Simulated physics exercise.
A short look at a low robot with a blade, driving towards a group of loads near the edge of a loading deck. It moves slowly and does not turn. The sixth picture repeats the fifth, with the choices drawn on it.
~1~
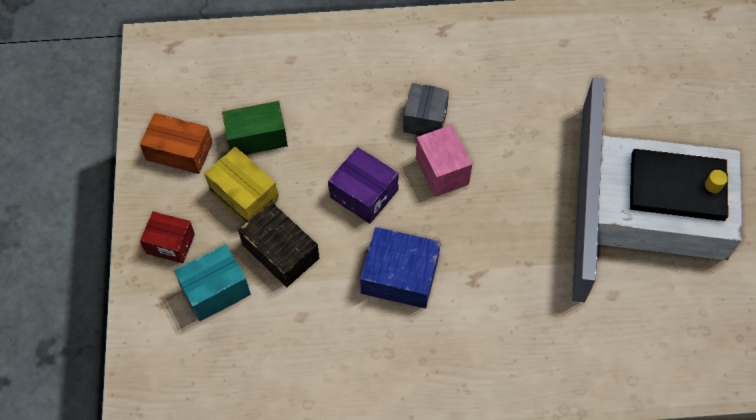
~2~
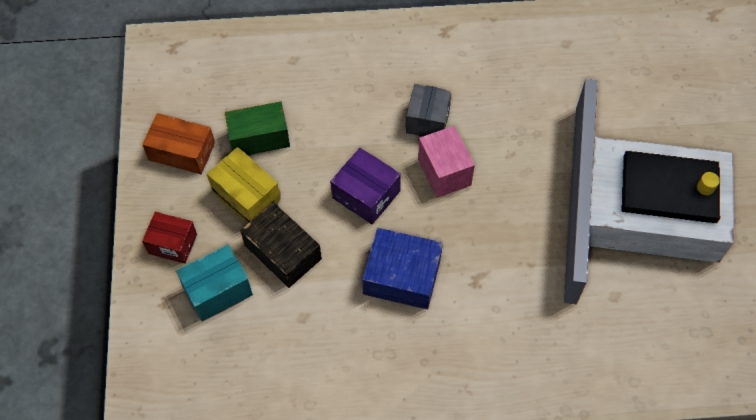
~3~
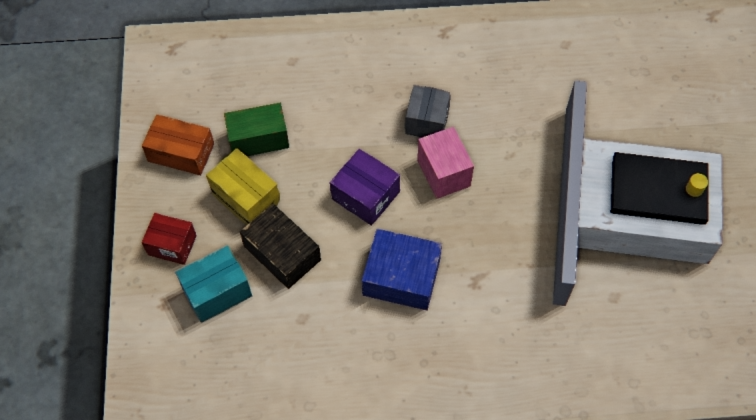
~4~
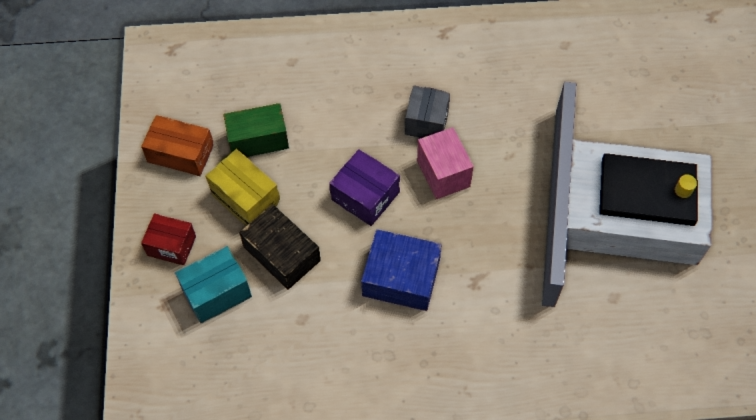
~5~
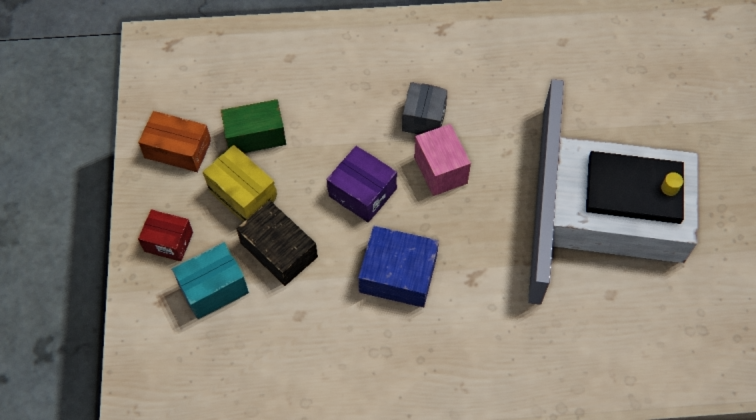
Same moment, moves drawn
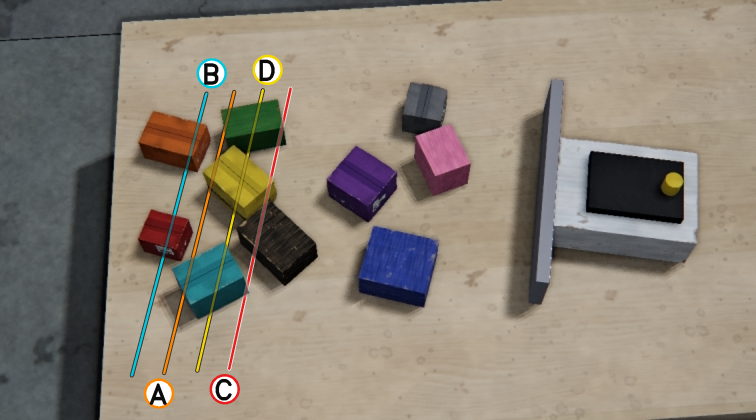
The clip opens on a pale wooden deck seen from above, with ten coloured boxes scattered at left and centre and a white robot with a grey blade at right. The robot then creeps left in a straight line, narrowing the gap slightly, while the boxes stay in place, untouched.
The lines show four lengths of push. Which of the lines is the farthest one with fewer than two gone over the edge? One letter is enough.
It should halt at D.
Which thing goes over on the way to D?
The red parcel goes over.
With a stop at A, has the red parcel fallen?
Yes.
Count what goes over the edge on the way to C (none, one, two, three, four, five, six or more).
By then, none.
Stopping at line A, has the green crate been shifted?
By then, yes.
On the copy, A at (202, 223); B at (172, 225); C at (262, 219); D at (232, 221).
On D. First, robot (514, 192); blue crate (386, 268); pink crate (415, 157).
Then, robot (399, 199); turquoise box (180, 288); black crate (214, 231).
Finally, robot (308, 205); red parcel over the edge; turquoise box (118, 293); one fallen.
By contrast, A drops three; B drops five; C is within the limit but short.
